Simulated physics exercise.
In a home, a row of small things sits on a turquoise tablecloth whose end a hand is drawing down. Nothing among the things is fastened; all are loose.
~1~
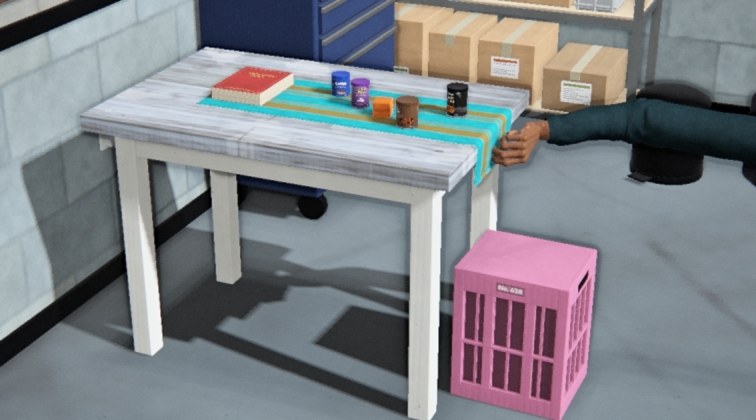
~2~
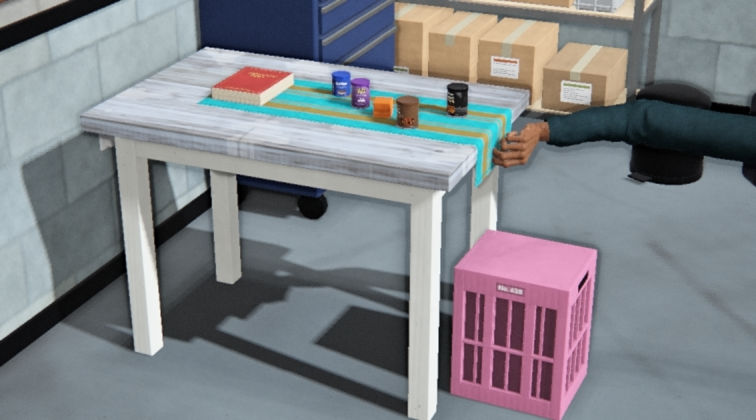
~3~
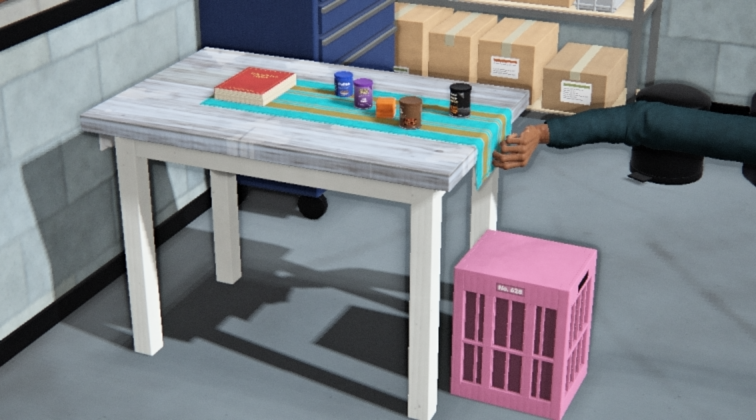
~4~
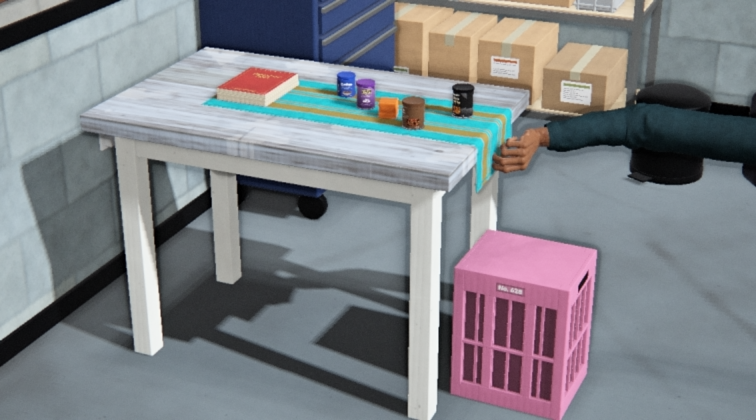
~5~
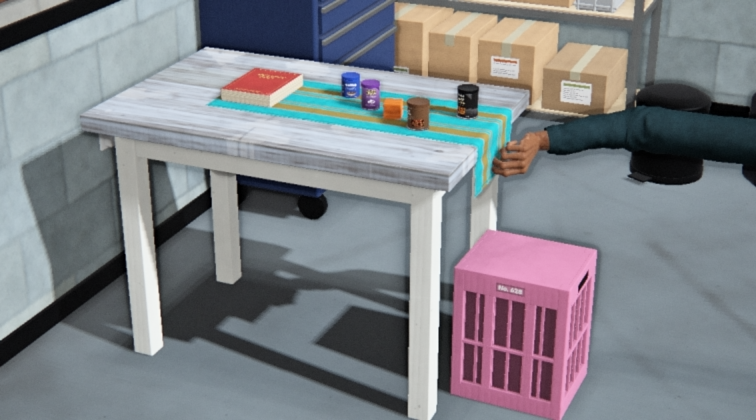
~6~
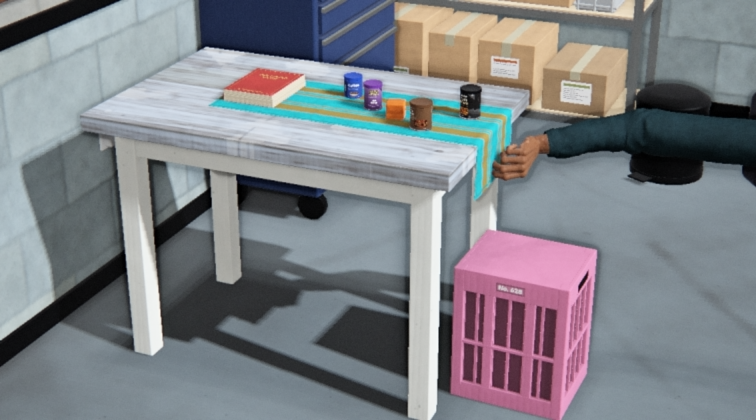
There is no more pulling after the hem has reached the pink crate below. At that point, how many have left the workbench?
Okay, the things that come down total two by my count.
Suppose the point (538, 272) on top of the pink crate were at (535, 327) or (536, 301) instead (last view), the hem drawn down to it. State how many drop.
The count: 4 and 3.
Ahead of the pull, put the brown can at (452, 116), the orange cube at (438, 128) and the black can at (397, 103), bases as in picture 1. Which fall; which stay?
Brown can lost, orange cube lost, black can safe.
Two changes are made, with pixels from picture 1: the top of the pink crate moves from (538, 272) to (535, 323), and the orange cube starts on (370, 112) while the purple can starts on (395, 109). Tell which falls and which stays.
In the end the orange cube is no longer on top and the purple can is no longer on top.
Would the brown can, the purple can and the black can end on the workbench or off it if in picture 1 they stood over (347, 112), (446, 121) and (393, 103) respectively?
Brown can kept, purple can dropped, black can kept.
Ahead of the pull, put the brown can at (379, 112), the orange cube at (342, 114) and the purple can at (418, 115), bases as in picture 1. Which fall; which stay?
The brown can ends up on top still, the orange cube ends up on top still, the purple can ends up off the top.
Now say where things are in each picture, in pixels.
Hem (475, 187); black can (458, 86); brown can (407, 99); orange cube (383, 99); purple can (360, 81); blue pot (341, 73); top of the crate (538, 272), in the first picture.
Hem (475, 187); black can (458, 86), in the second picture.
Hem (476, 191); brown can (411, 100), in the third picture.
Hem (476, 193); orange cube (388, 100); top of the crate (538, 272), in the fourth picture.
Hem (474, 197); purple can (371, 82), in the fifth picture.
Hem (473, 200); black can (471, 88); brown can (421, 101); orange cube (396, 101); purple can (373, 82); blue pot (353, 75), in the sixth picture.
Soon after, hem near (493, 218); black can gone.
Then, hem on the crate; black can and brown can gone.
At rest, hem on the crate; black can and brown can gone. The answer is two.
